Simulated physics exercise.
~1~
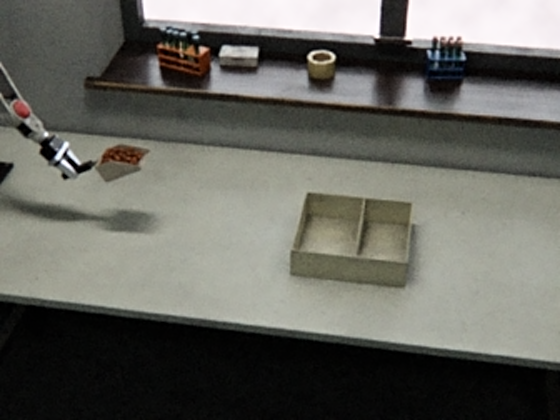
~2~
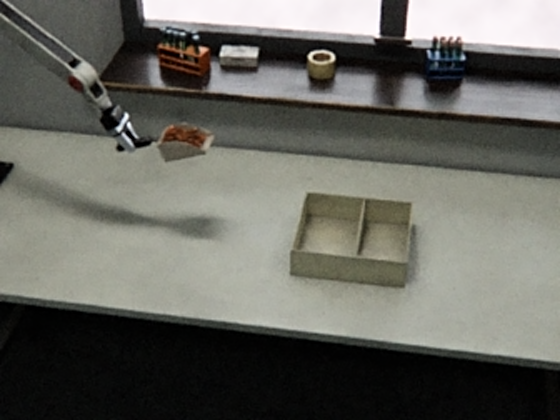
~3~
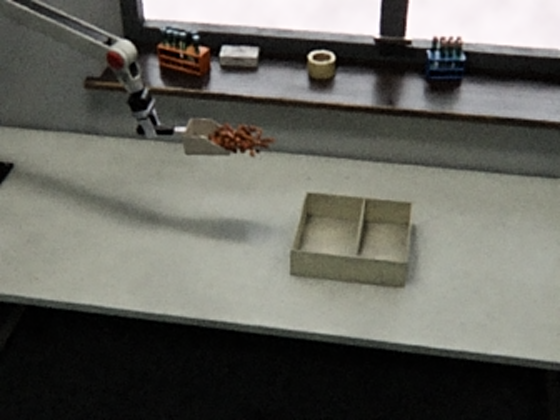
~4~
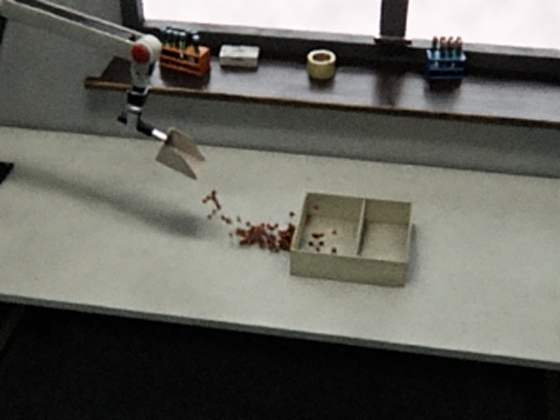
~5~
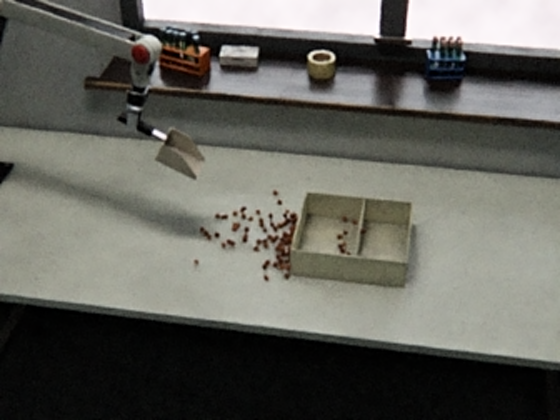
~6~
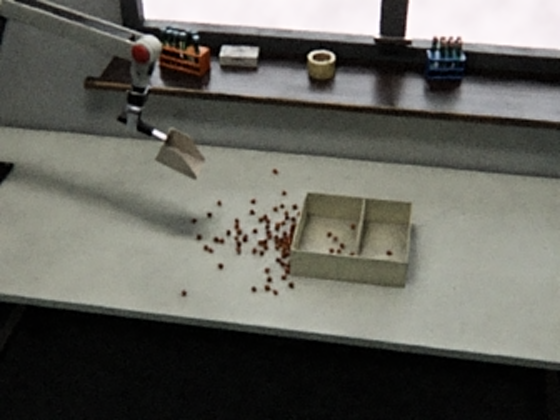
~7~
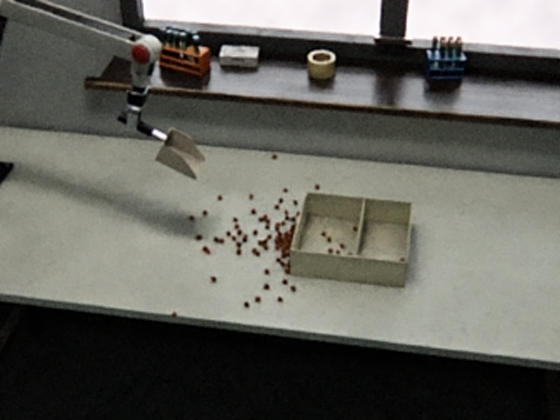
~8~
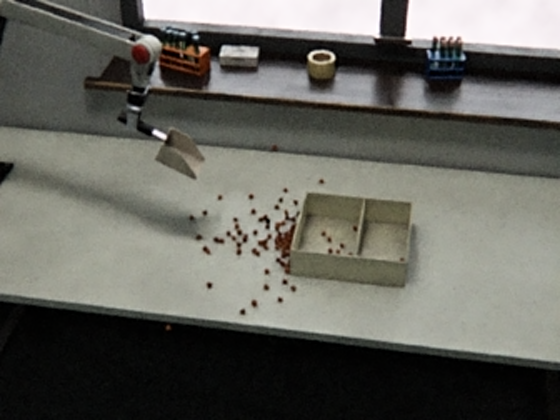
In the video, a robotic arm carries a scoop of small reddish-brown nuts rightward above a table toward a divided open box, then tips it forward. The nuts spill out, mostly scattering across the table beside the box, while only a few end up inside.
